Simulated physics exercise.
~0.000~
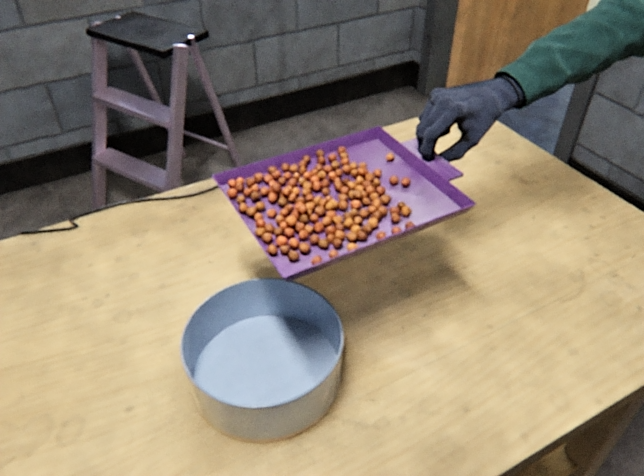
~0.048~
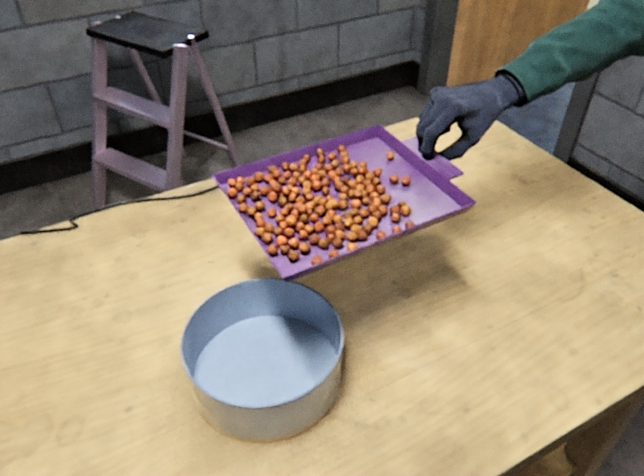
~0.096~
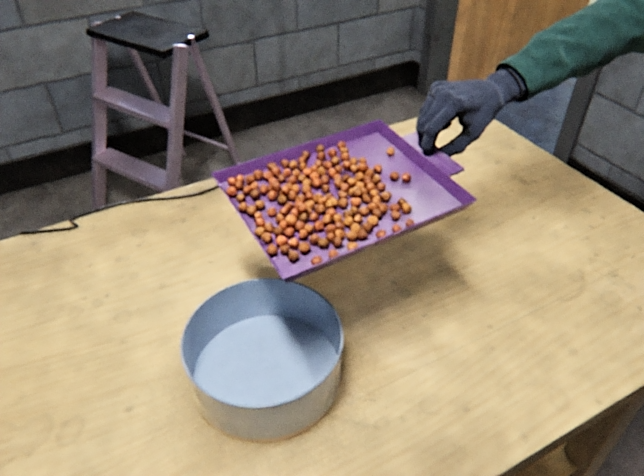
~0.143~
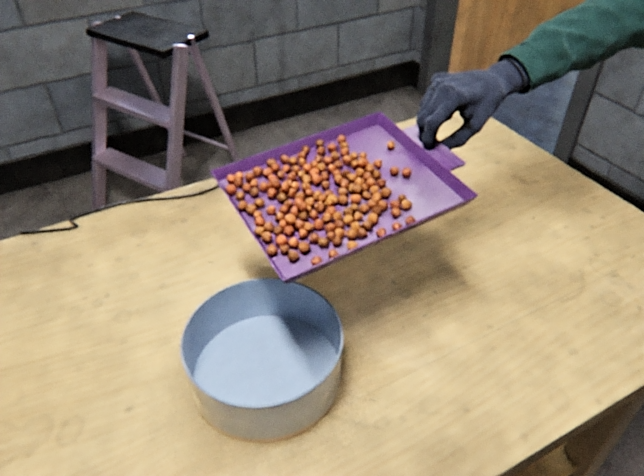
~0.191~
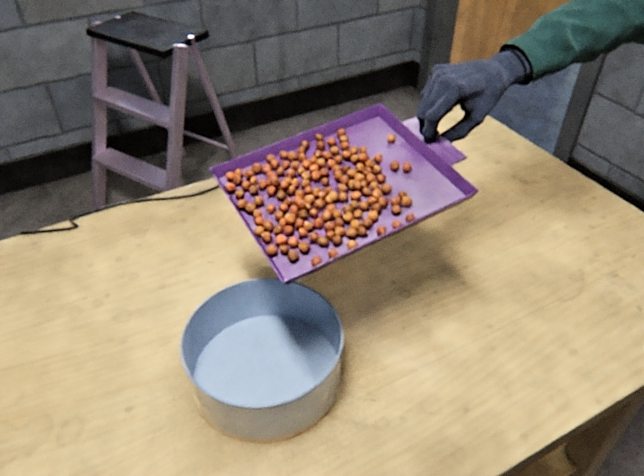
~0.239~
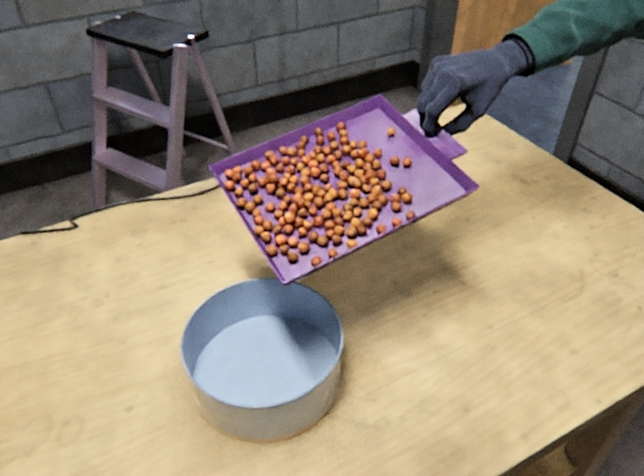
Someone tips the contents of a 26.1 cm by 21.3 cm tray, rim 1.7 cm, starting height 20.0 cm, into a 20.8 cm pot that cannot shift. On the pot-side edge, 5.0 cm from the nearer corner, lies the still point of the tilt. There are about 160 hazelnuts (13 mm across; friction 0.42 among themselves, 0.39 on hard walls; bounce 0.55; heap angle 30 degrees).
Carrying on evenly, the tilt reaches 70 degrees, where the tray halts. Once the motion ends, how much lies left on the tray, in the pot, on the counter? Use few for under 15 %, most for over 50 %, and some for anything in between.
Tray: Few, pot: Most, counter: Few.
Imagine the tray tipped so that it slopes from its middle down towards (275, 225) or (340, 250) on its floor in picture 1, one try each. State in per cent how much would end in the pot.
Roughly 70 per cent on the first try and 75 per cent on the second.
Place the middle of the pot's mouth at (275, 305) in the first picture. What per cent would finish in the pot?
With the pot there, close to 45 per cent.
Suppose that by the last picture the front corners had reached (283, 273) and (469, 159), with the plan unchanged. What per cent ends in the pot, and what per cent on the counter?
Final per cent - pot 55, counter 30.
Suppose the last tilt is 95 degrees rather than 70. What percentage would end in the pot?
I'd expect some 95 per cent in the pot.
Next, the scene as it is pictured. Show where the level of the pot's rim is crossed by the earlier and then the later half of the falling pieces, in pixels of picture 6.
Near (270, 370) at first, near (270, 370) afterwards.
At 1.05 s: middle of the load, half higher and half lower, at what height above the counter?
About 26 cm.
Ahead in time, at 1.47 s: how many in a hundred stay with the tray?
Roughly 20 percent of the load, I'd say.
After 0.73 s, tilt 39 degrees; the tray holds 100 %, the pot 0 %.
After 1.05 s, tilt 58 degrees; the tray holds 100 %, the pot 0 %.
After 1.47 s, tilt 70 degrees; the tray holds 20 %, the pot 65 %.
By 2.9 s all is still; tray 0 %, pot 95 %, counter 5 %.
